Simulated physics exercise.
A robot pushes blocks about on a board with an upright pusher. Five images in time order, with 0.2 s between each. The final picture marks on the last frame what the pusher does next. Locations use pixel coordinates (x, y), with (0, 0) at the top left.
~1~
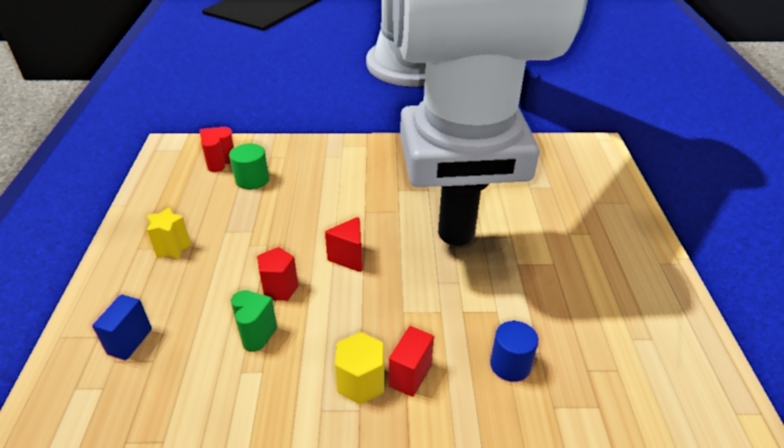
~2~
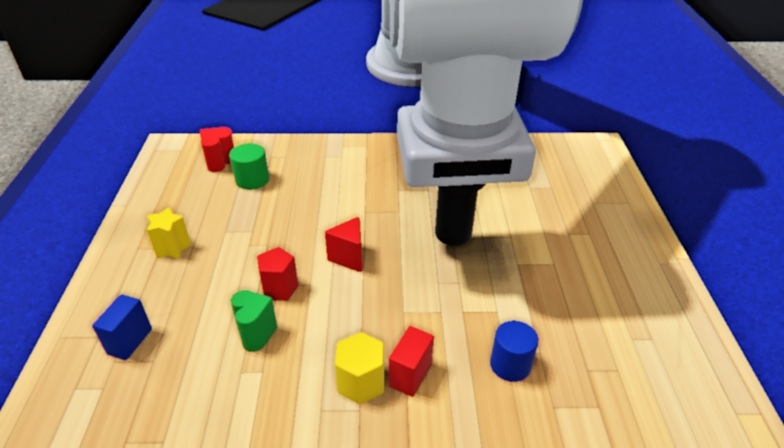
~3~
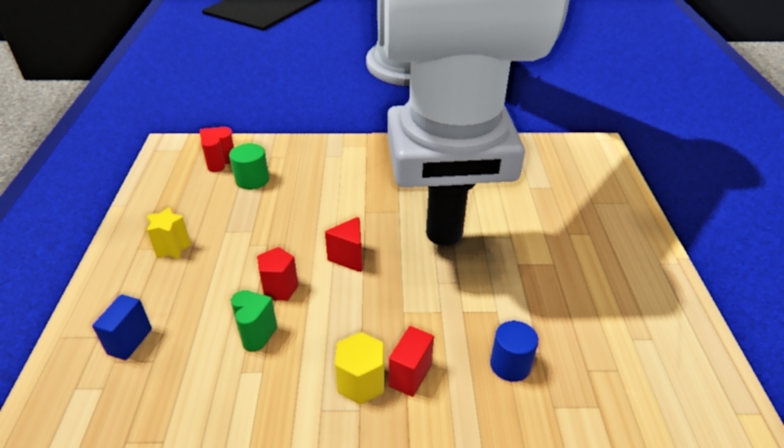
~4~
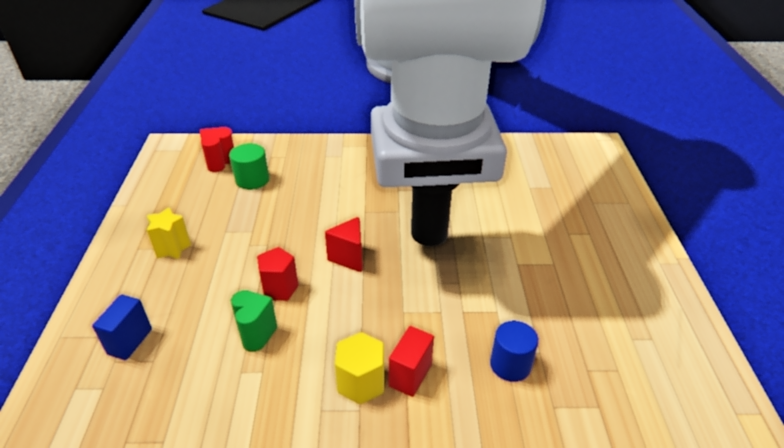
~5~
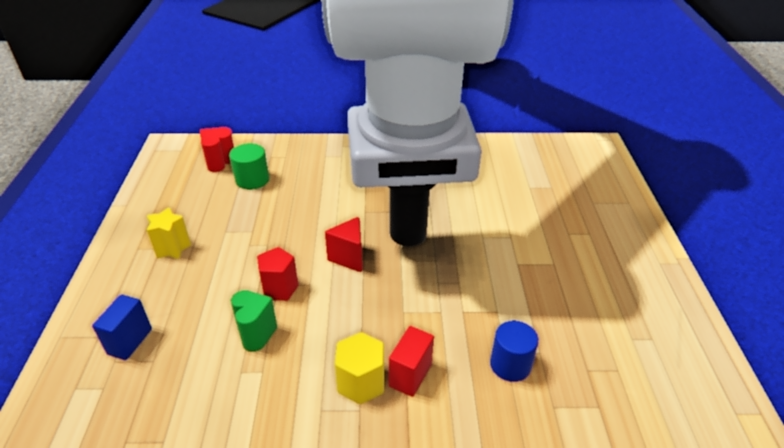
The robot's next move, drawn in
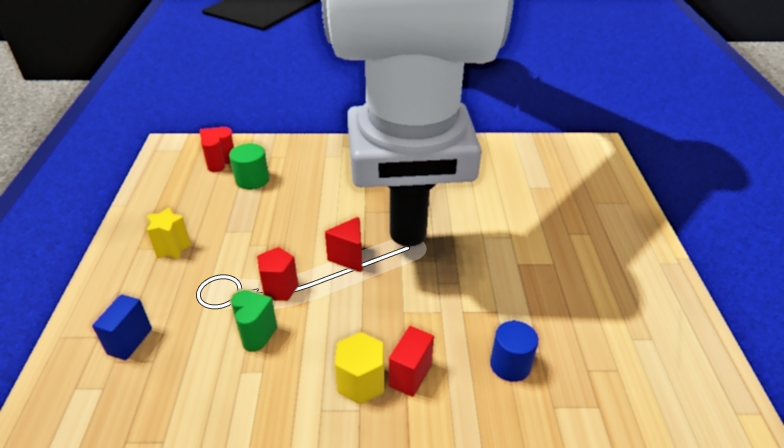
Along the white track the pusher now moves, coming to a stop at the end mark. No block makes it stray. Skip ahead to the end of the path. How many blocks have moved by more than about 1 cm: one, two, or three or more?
My count: 2.
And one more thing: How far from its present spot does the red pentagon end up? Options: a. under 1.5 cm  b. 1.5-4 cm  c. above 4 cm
The answer is c.
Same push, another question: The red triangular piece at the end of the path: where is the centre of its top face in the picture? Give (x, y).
Its top middle: (297, 233).
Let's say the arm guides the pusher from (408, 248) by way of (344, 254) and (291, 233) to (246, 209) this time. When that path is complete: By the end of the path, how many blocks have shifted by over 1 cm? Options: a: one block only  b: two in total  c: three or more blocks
a
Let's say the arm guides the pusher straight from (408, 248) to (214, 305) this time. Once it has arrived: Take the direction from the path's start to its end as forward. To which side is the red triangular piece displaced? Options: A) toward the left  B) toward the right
Correct choice: B.
The line goes from (408, 248) through (350, 270) and (287, 291) to (219, 291).
On the path given first. One third of the way, pusher at (349, 257); red triangular piece at (317, 234), turned 30° clockwise.
Two thirds of the way, pusher at (285, 279); red pentagon at (241, 264), turned 20° clockwise; red triangular piece at (297, 233), turned 65° clockwise.
At the end, pusher at (216, 279); green heart block unmoved; red pentagon at (174, 259), turned 55° clockwise; red triangular piece at (297, 233), turned 65° clockwise.
